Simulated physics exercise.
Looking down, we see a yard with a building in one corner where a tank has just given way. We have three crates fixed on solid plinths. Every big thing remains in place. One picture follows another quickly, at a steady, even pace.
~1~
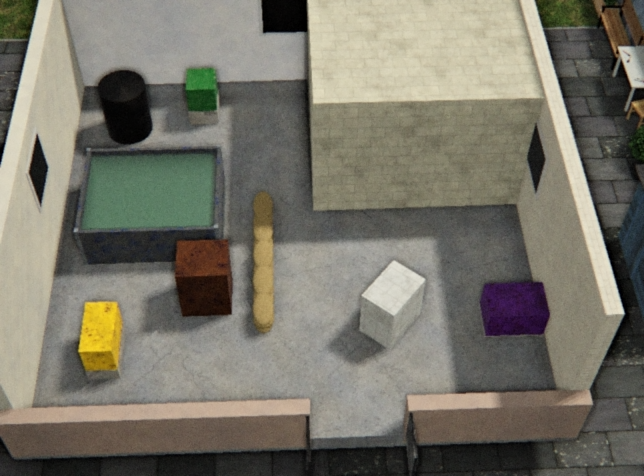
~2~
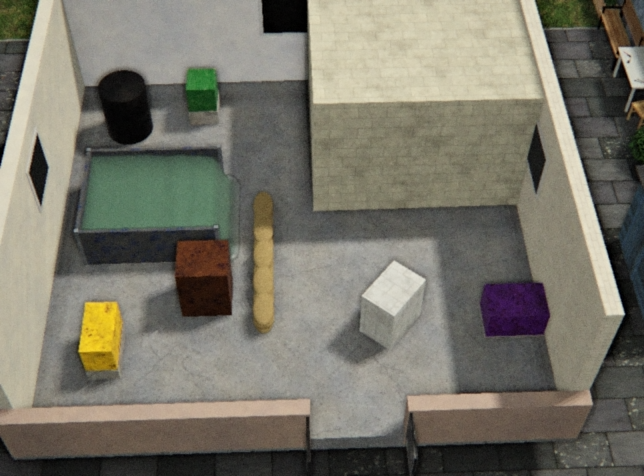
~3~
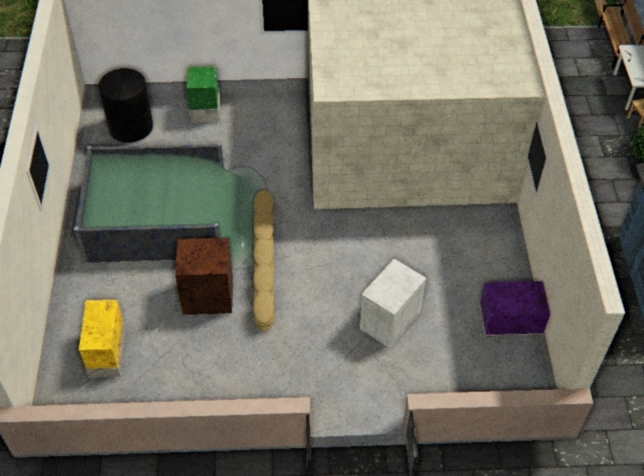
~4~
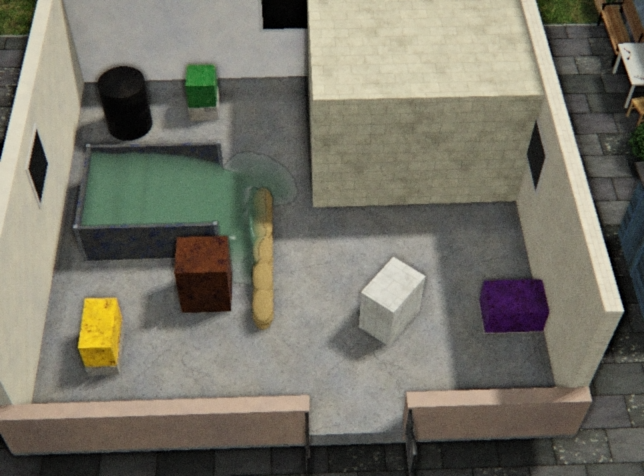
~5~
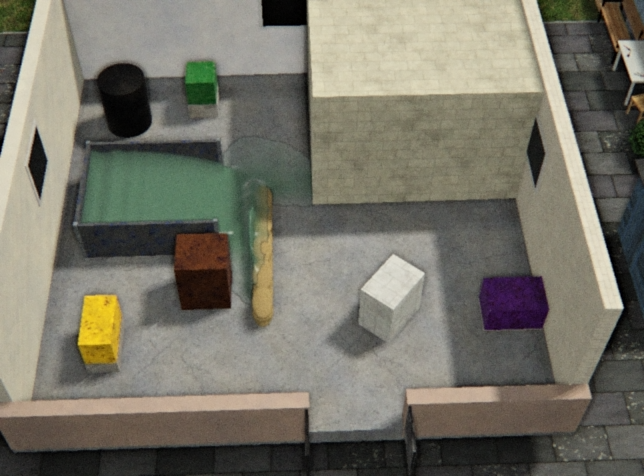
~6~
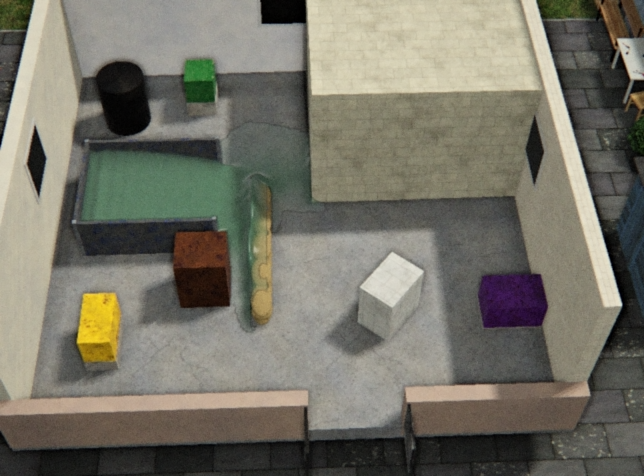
The clip opens on a walled yard with a full, still tank of green water among colored blocks, a dark barrel and a pale building. Water bursts from the tank's right side, reaches a row of tan rounded objects, then fans out to the building's wall and washes along the row.
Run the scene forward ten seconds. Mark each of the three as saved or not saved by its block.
Purple crate - not saved; yellow crate - saved; green crate - saved.
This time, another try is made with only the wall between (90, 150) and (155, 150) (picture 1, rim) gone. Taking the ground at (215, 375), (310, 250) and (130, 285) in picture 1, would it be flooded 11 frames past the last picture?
Place one: Spared by the leak. Place two: Spared by the leak. Place three: Spared by the leak.
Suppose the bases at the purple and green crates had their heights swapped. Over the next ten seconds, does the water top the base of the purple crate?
Note: Purple crate is left dry.
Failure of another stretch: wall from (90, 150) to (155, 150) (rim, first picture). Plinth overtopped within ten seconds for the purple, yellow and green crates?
I'd say the purple crate stays clear, while the yellow crate stays clear and the green crate is overrun.
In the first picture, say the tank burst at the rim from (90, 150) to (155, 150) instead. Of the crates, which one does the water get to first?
My pick is the green-painted one.
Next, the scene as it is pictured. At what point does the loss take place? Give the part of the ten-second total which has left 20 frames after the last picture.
Roughly 5 %.
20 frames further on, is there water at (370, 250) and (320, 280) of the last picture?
Clear, then swamped.
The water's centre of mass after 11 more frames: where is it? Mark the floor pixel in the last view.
Close to (219, 211), I reckon.
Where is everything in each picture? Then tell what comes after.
The first frame shows the open tank at (151, 191) is whole and still.
In the second frame, the front is at (226, 177), out from the gap at (219, 209).
In the third frame, the front is at (252, 262), out from the gap at (219, 208).
In the fourth frame, water pours out at (219, 207) and has run to (251, 280).
In the fifth frame, water pours out at (218, 204) and has run to (251, 302).
In the sixth frame, the front is at (250, 325), out from the gap at (217, 202).
A moment on, water covers 25 % of the floor; the purple crate not reached, the yellow crate not reached, the green crate not reached.
Next, water covers 40 % of the floor; the purple crate not reached, the yellow crate not reached, the green crate water round its plinth.
Then, water covers 60 % of the floor; the purple crate water round its plinth, the yellow crate water round its plinth, the green crate water round its plinth.
Later, water covers 80 % of the floor; the purple crate water round its plinth, the yellow crate water round its plinth, the green crate water round its plinth.
In the end, water covers 85 % of the floor; the purple crate was topped, the yellow crate stayed above the water, the green crate stayed above the water.
